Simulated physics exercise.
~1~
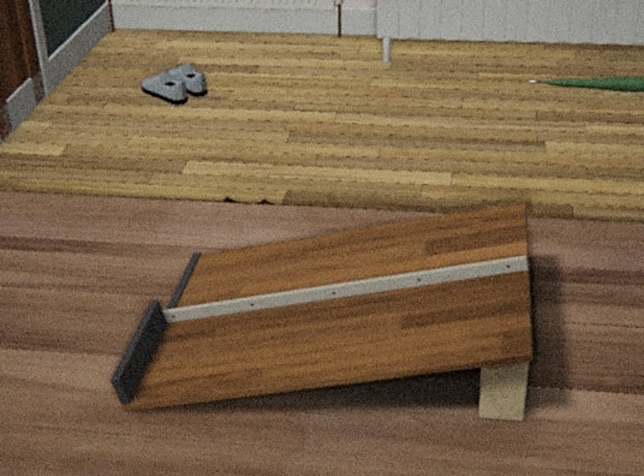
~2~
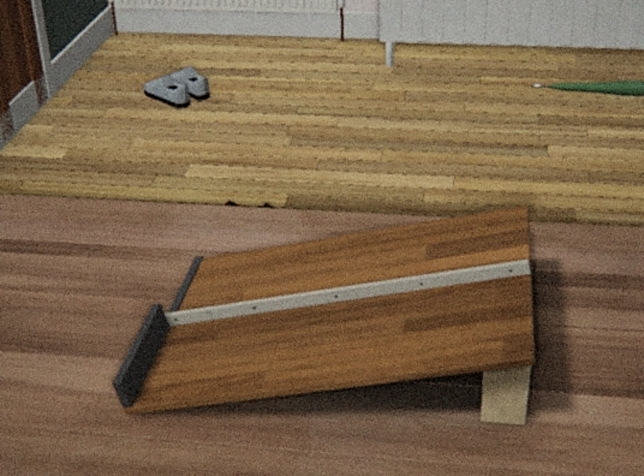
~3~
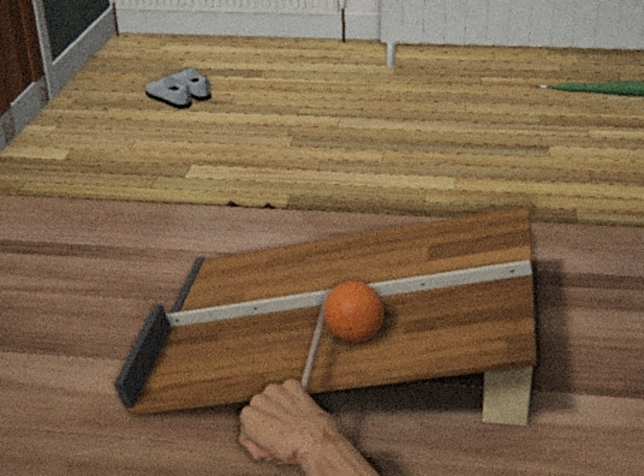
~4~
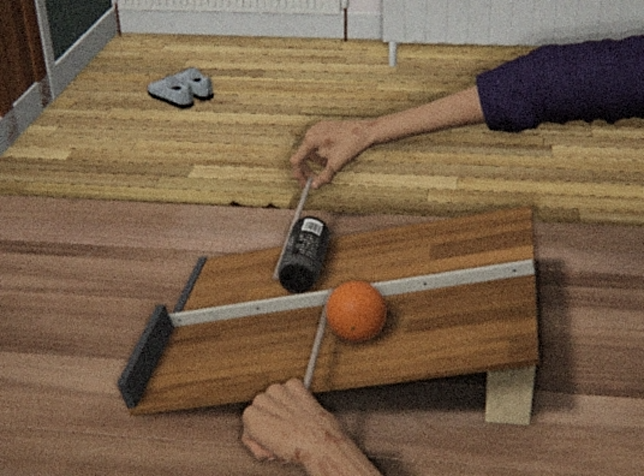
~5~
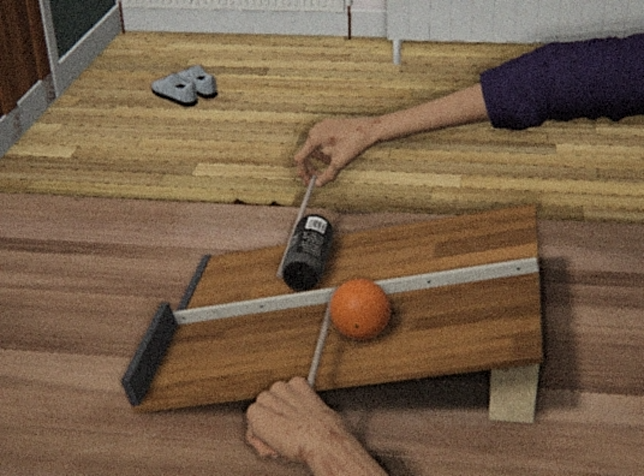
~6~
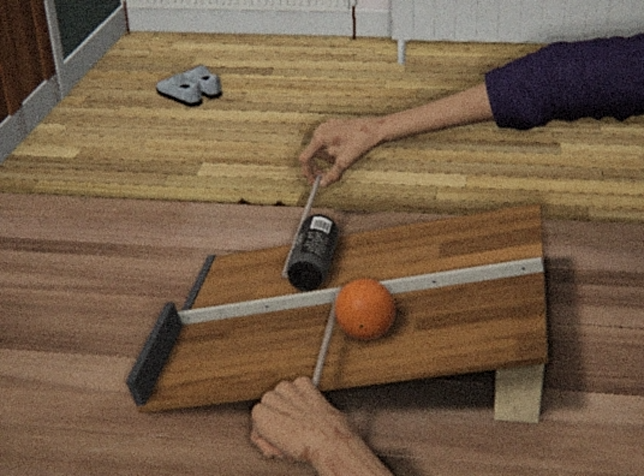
A hand held an orange back with a stick on a sloping wooden board, then another arm appeared, holding a black can back in the far lane with a second stick; both objects stayed still.
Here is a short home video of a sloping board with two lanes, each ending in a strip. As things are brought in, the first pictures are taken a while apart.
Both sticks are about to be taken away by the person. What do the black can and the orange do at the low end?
Black can falls off, orange stays put.
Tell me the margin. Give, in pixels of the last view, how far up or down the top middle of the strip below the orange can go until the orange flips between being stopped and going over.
Move it 12 pixels downward and it flips.
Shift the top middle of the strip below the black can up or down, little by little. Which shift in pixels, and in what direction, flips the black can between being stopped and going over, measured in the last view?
8 pixels or so, going up.
Then, 0.52 s after the last picture, black can rolling on the board near (208, 269); orange rolling on the board near (235, 329).
Then, 1.06 s after the last picture, black can off the board; orange resting against the strip near (182, 337).
By the end, the black can runs past the strip; the orange gets caught, near (182, 337).
